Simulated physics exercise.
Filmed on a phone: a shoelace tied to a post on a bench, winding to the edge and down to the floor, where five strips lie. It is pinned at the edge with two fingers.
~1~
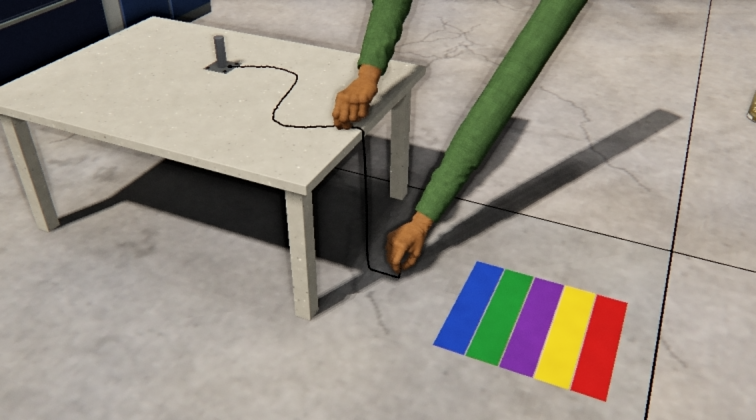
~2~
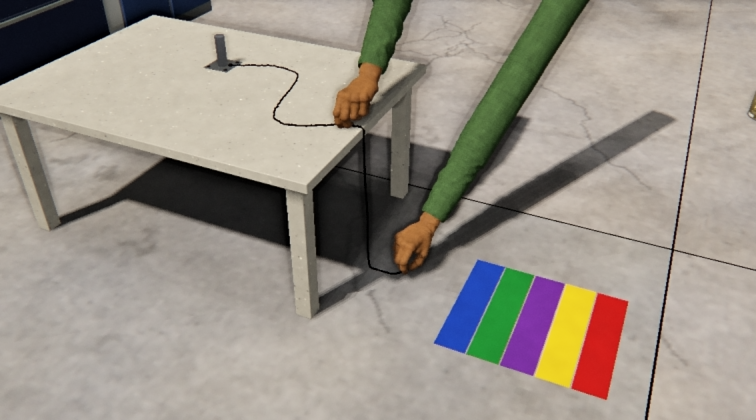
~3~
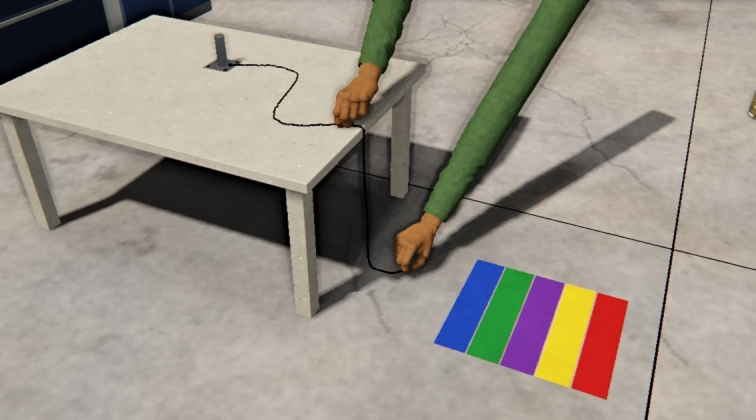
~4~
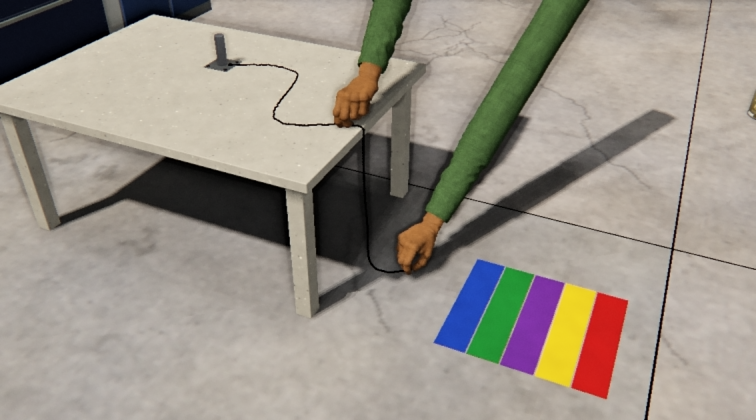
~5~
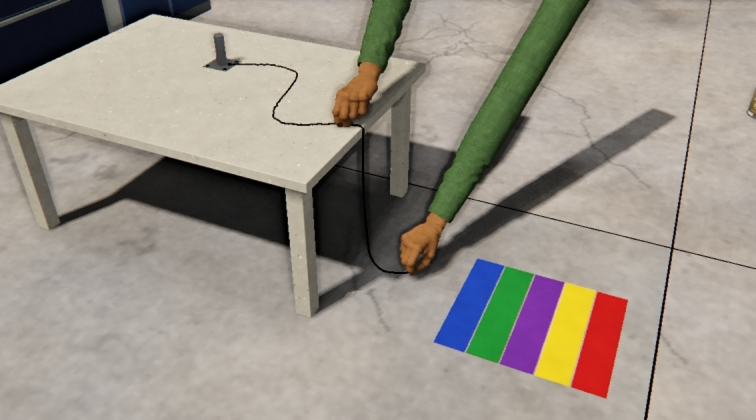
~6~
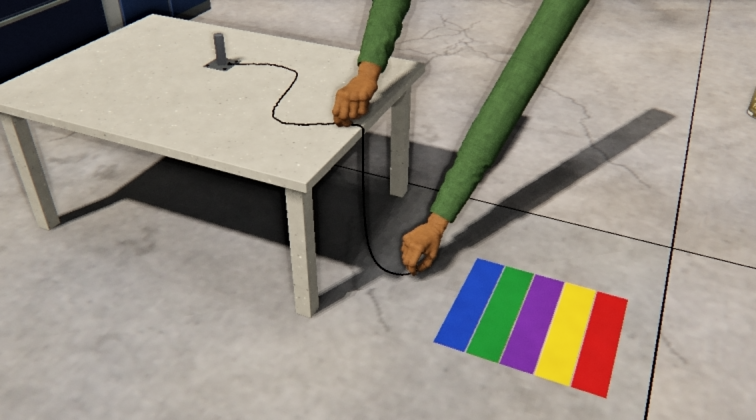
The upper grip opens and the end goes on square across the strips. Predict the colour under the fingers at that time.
The red one.
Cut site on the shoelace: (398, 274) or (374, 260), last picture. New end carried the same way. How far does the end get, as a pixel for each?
In order, about (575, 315) and about (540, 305).
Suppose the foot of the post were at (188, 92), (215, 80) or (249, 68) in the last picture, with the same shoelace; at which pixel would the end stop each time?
In that order: (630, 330), (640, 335) and (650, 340).
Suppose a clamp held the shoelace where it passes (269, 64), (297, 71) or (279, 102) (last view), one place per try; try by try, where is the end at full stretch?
Respectively (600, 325), (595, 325) and (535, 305).
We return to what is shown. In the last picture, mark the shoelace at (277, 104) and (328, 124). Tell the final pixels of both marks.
Result - first point (346, 106), second point (419, 153).
Soon after, end near (549, 309); over purple.
Then, end near (587, 320); over yellow.
At full stretch, end near (612, 327); over red. It gets as far as the red strip.
